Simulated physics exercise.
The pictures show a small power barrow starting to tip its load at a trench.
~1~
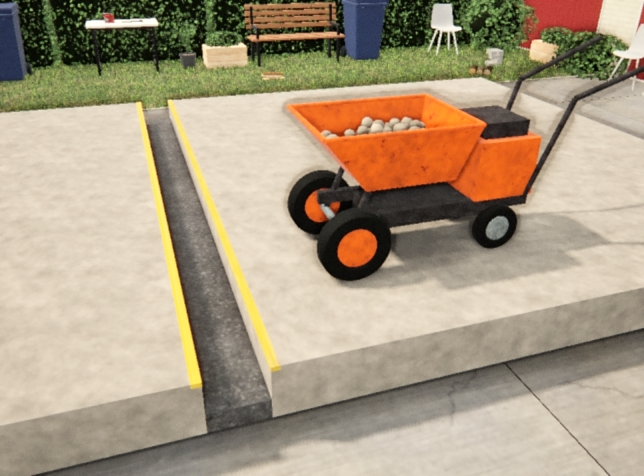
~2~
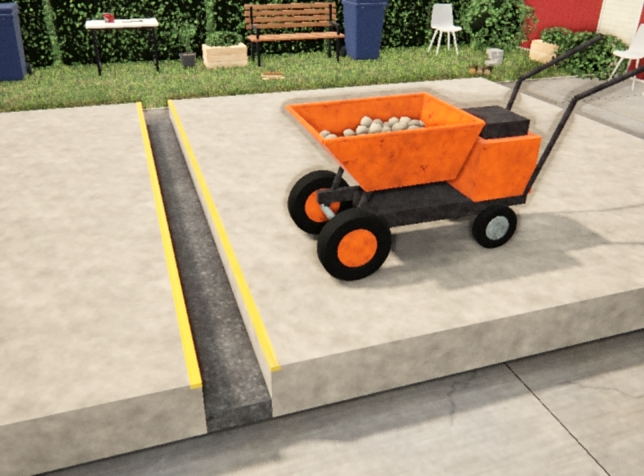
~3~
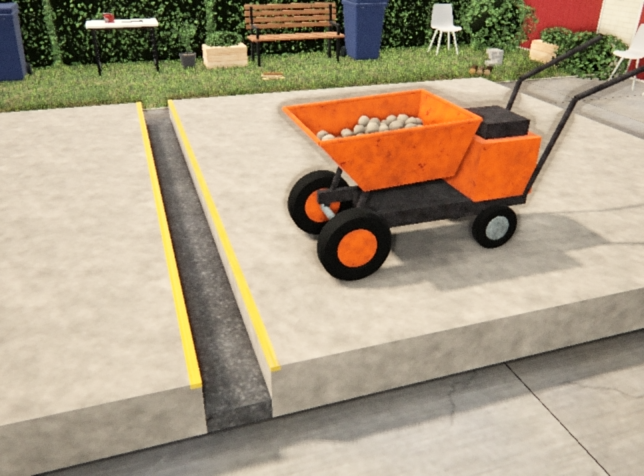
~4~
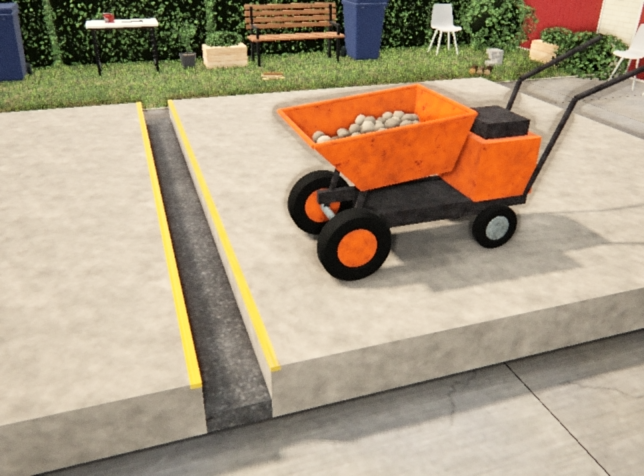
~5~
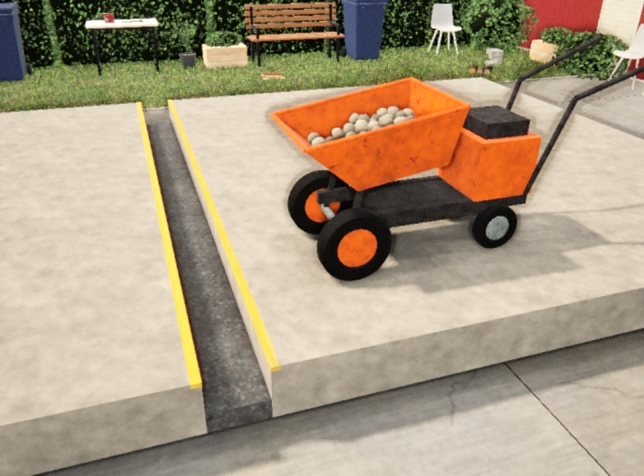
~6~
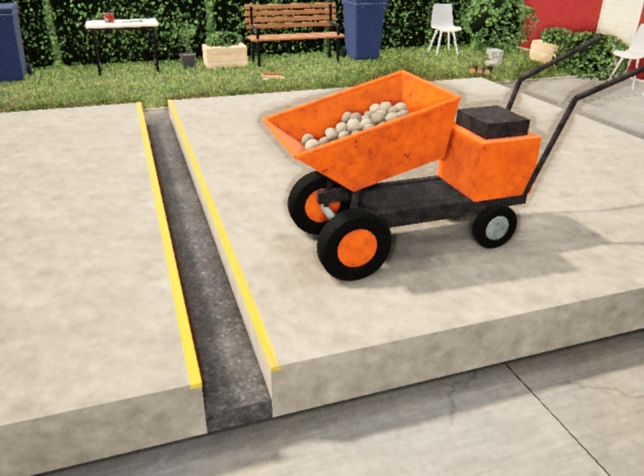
On a concrete slab beside a yellow-edged trench, an orange power barrow stood still while its skip, loaded with river pebbles, slowly tilted a little toward the left, its back end rising.
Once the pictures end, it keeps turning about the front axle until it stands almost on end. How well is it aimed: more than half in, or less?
The trench ends with over half of it.
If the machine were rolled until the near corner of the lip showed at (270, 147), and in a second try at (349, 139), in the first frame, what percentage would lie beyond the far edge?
Roughly 90 per cent, and 0 per cent.
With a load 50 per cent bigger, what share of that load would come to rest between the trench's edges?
Some 80 per cent.
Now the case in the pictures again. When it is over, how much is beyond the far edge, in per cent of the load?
Near 10 %.
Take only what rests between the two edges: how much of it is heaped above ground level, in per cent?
Near 5 %.
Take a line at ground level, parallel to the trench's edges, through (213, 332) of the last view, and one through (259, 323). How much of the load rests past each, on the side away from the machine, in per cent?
Roughly 40 per cent, and 100 per cent.
Shortly afterwards, skip tipped steeply; the whole lot in the skip.
Next, skip tipped right over; near two thirds in the skip; near a quarter in or heaped over the trench; only a few falling.
Some moments later, skip tipped right over; only a few in the skip; the bulk in or heaped over the trench; a little beyond it.
In the end, skip tipped right over; all but a few in or heaped over the trench; a little beyond it.
